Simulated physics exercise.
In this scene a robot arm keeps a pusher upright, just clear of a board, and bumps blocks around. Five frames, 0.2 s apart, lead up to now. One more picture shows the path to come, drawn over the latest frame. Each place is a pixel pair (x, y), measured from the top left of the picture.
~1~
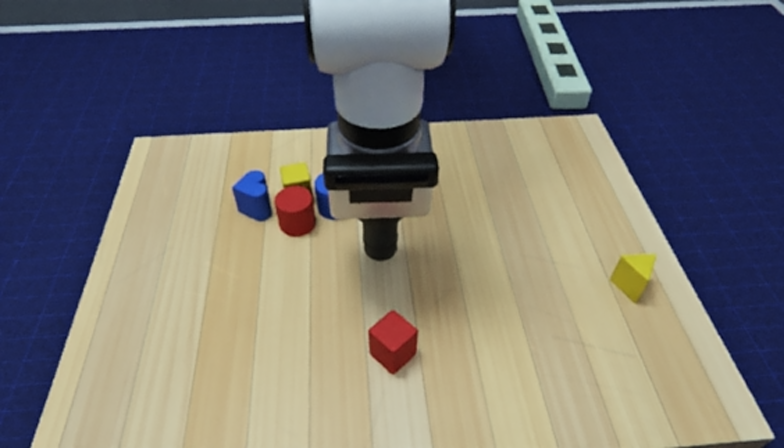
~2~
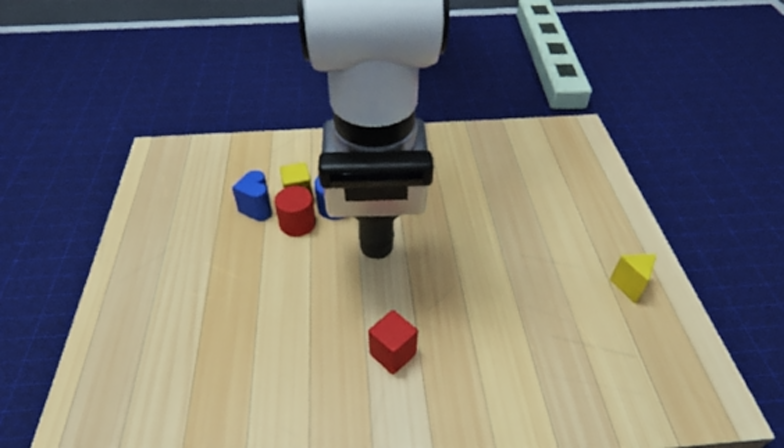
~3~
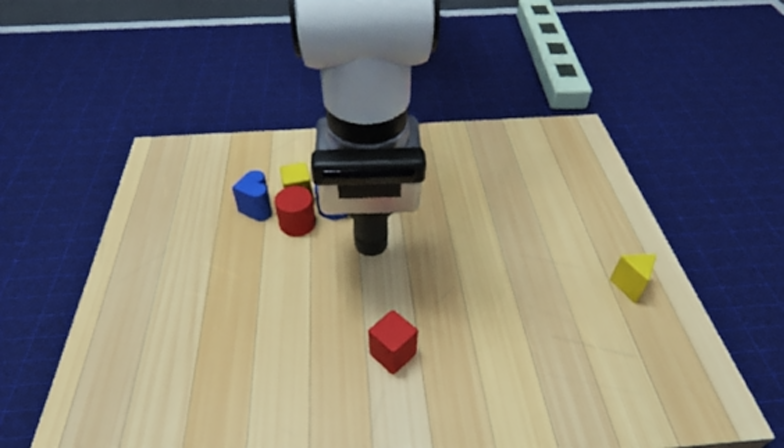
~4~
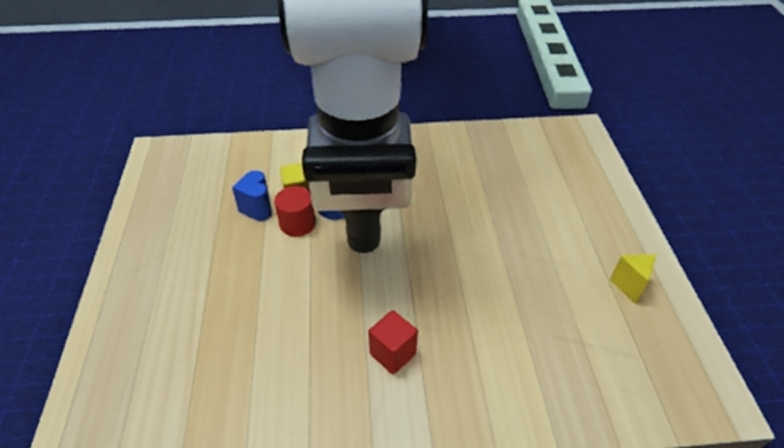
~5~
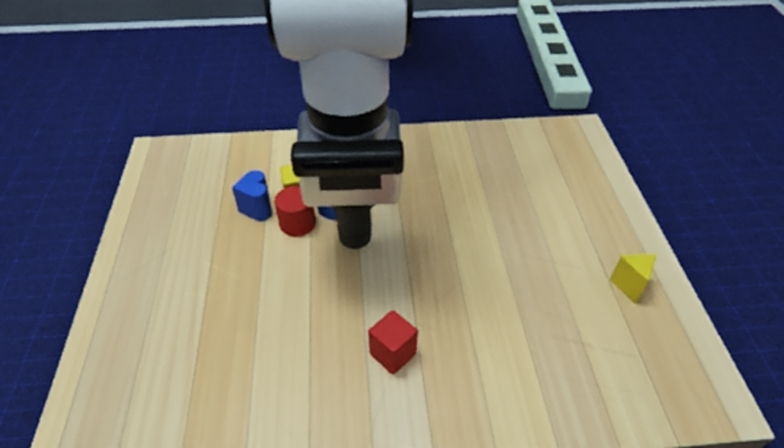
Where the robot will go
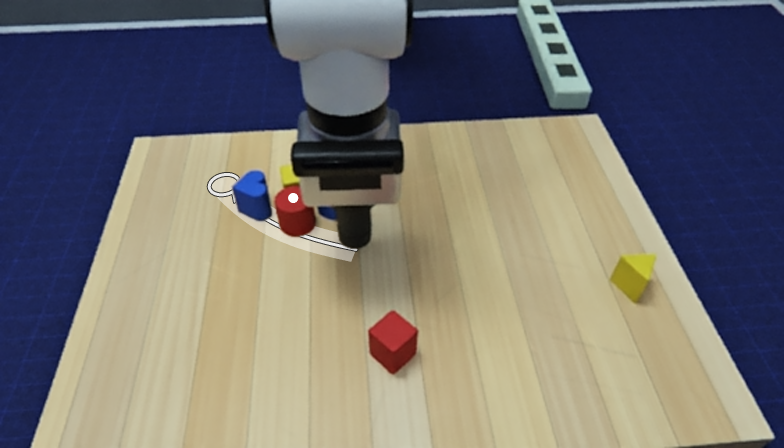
The robot arm slid its black tip slowly a short way left and slightly back over the wooden board, partly covering the cluster of blue, red and yellow blocks, while every visible block stayed still.
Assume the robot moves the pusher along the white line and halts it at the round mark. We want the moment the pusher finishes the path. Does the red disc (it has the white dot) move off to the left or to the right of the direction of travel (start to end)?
Heads right.
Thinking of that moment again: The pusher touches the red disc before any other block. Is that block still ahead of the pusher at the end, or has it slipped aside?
I think the pusher loses the red disc somewhere along the way.
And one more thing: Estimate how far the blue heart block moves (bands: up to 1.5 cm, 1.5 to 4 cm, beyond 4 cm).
Of the three bands, it's over 4 cm.
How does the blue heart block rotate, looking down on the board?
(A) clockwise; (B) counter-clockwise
The one that fits is B, counter-clockwise.
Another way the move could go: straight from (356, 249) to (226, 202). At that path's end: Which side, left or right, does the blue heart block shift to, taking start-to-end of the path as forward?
It gets pushed right.
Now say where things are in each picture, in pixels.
In the first frame, pusher's lower end (381, 249); blue heart block (252, 183); red disc (293, 198); yellow four-sided block (295, 172); blue disc partly hidden.
In the second frame, pusher (377, 247); blocks still.
In the third frame, pusher (371, 245); blocks still.
In the fourth frame, pusher (364, 241); blocks still.
In the fifth frame, pusher (355, 237); blue heart block (252, 183); red disc (293, 198); yellow four-sided block partly hidden; blue disc hidden.
Drawn move, from (356, 249) over (301, 235) and (256, 213) to (224, 184); the dot is on the red disc.
The first path, step by step. One third of the way, pusher (299, 223); blue heart block (245, 179); red disc (277, 190); yellow four-sided block (292, 169), turned 25° clockwise.
Two thirds of the way, pusher (252, 200); blue heart block (221, 156), turned 75° anticlockwise; red disc (253, 163); yellow four-sided block (290, 163), turned 70° clockwise.
At the end, pusher (221, 172); blue heart block (214, 141), turned 130° anticlockwise; red disc (249, 148); yellow four-sided block (290, 163), turned 70° clockwise; blue disc still.
